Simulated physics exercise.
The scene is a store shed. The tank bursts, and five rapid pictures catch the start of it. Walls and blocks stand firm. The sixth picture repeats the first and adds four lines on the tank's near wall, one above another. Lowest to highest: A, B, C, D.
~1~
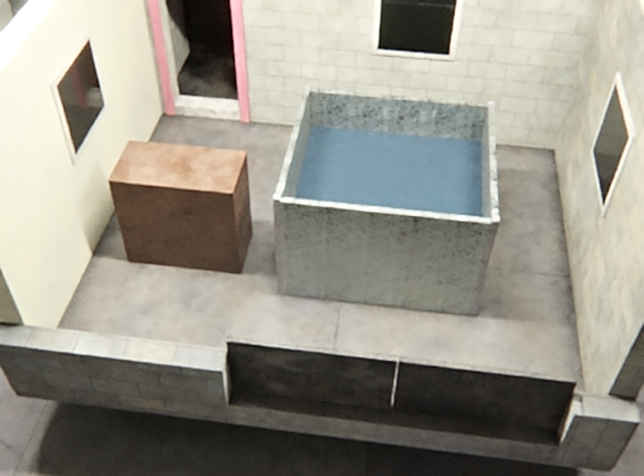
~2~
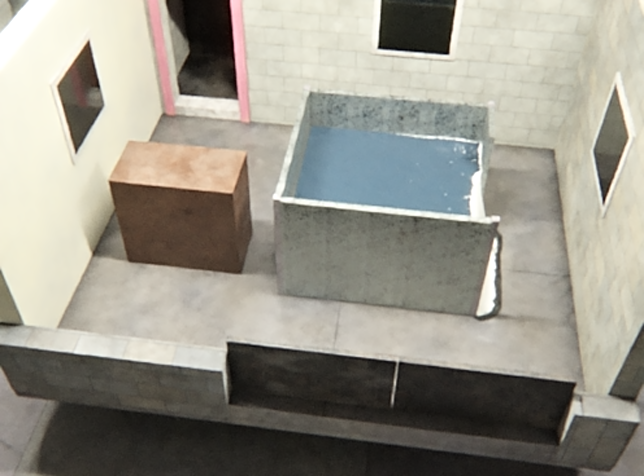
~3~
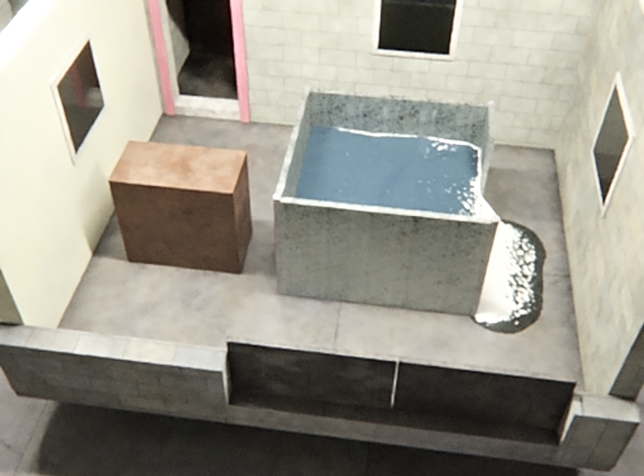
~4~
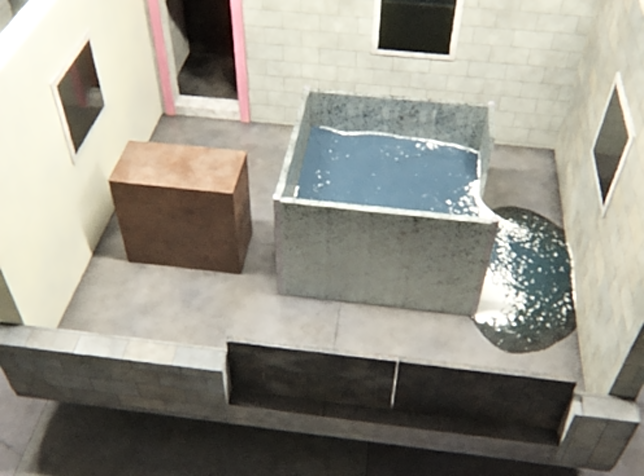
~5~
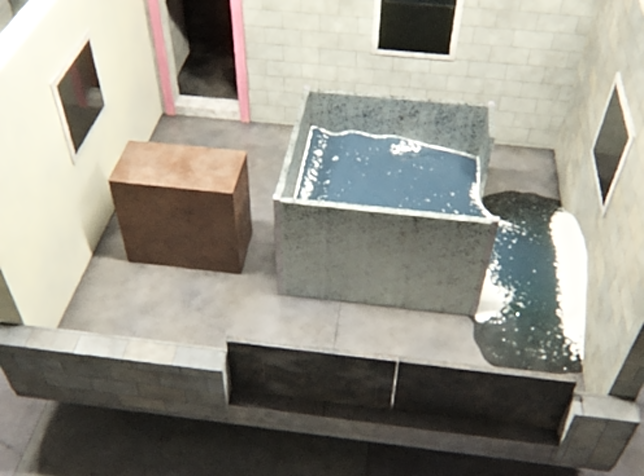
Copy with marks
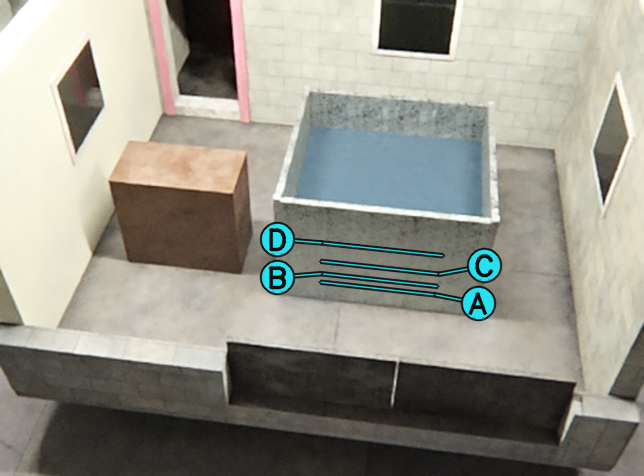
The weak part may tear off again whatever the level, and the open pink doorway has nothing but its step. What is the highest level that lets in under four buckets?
The answer is line C.
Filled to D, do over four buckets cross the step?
Yes.
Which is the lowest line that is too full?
Here it is line D.
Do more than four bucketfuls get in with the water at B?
No, not at all.
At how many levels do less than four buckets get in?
Three of the four.
In cyan, A at (377, 288); B at (378, 279); C at (379, 267); D at (381, 249); from the bottom up A, B, C, D.
Choosing A, nothing gets over.
Choosing B, nothing gets over.
Choosing C, a bucket or two gets in.
Choosing D, about 10 bucketfuls get in.
